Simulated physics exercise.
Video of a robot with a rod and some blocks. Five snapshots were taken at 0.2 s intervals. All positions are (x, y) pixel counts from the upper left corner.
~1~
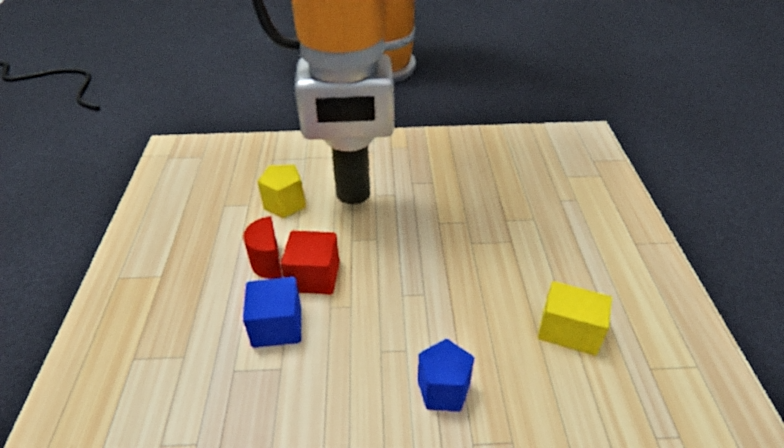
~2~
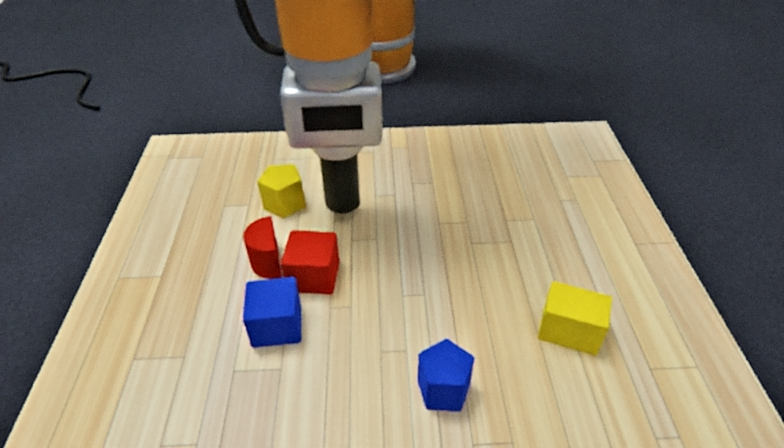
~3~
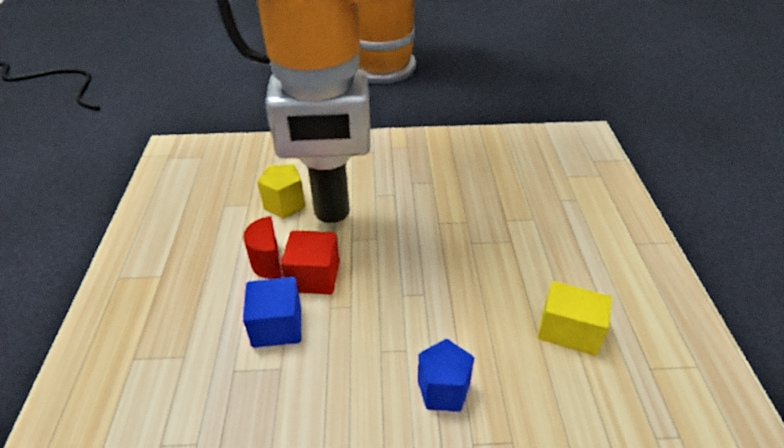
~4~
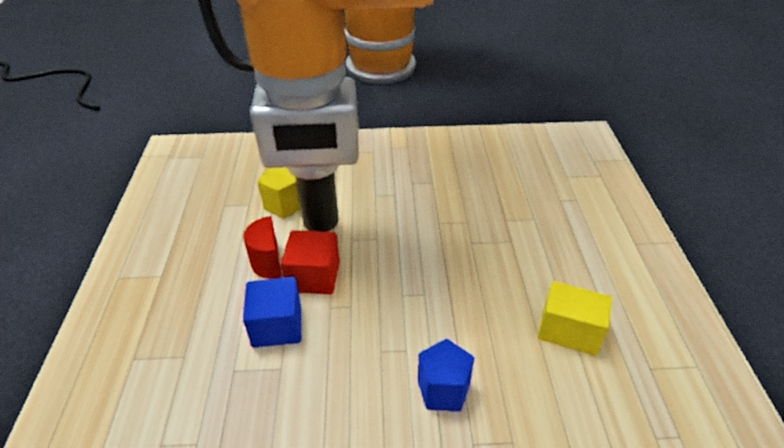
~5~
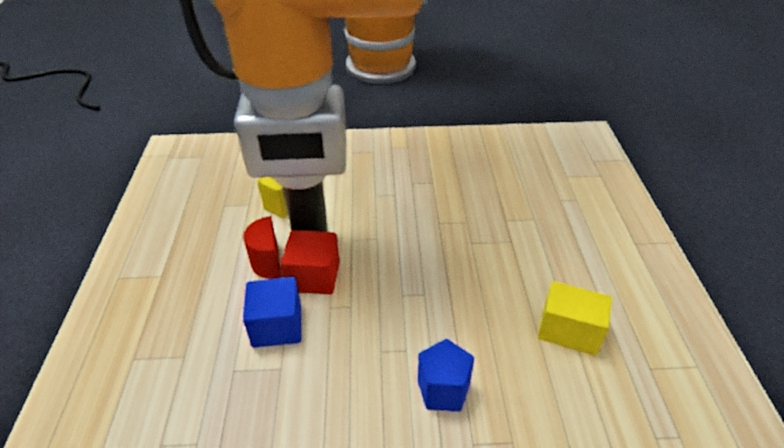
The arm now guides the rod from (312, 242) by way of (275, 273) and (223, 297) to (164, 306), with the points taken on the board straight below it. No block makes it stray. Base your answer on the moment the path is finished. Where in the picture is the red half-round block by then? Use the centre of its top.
The top centre is at (211, 242).
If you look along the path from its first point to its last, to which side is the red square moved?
Left-hand side.
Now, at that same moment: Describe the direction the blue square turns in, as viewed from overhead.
The block spins clockwise.
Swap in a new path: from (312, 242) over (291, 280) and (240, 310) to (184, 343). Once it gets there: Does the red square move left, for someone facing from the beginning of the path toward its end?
That would be a yes.
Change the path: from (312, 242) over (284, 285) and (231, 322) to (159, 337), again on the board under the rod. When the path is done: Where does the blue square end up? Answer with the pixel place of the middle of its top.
Its top middle: (264, 326).
The first path, step by step. One third of the way, rod at (272, 262); red half-round block at (235, 243), turned 25° clockwise; blue square at (271, 305), turned 25° clockwise; red square at (304, 264), turned 45° anticlockwise.
Two thirds of the way, rod at (218, 285); red half-round block at (212, 243), turned 70° clockwise; blue square at (271, 305), turned 25° clockwise; red square at (304, 264), turned 45° anticlockwise.
At the end, rod at (159, 295); red half-round block at (211, 242), turned 80° clockwise; blue square at (271, 305), turned 25° clockwise; yellow pentagonal block in place; red square at (304, 264), turned 45° anticlockwise.
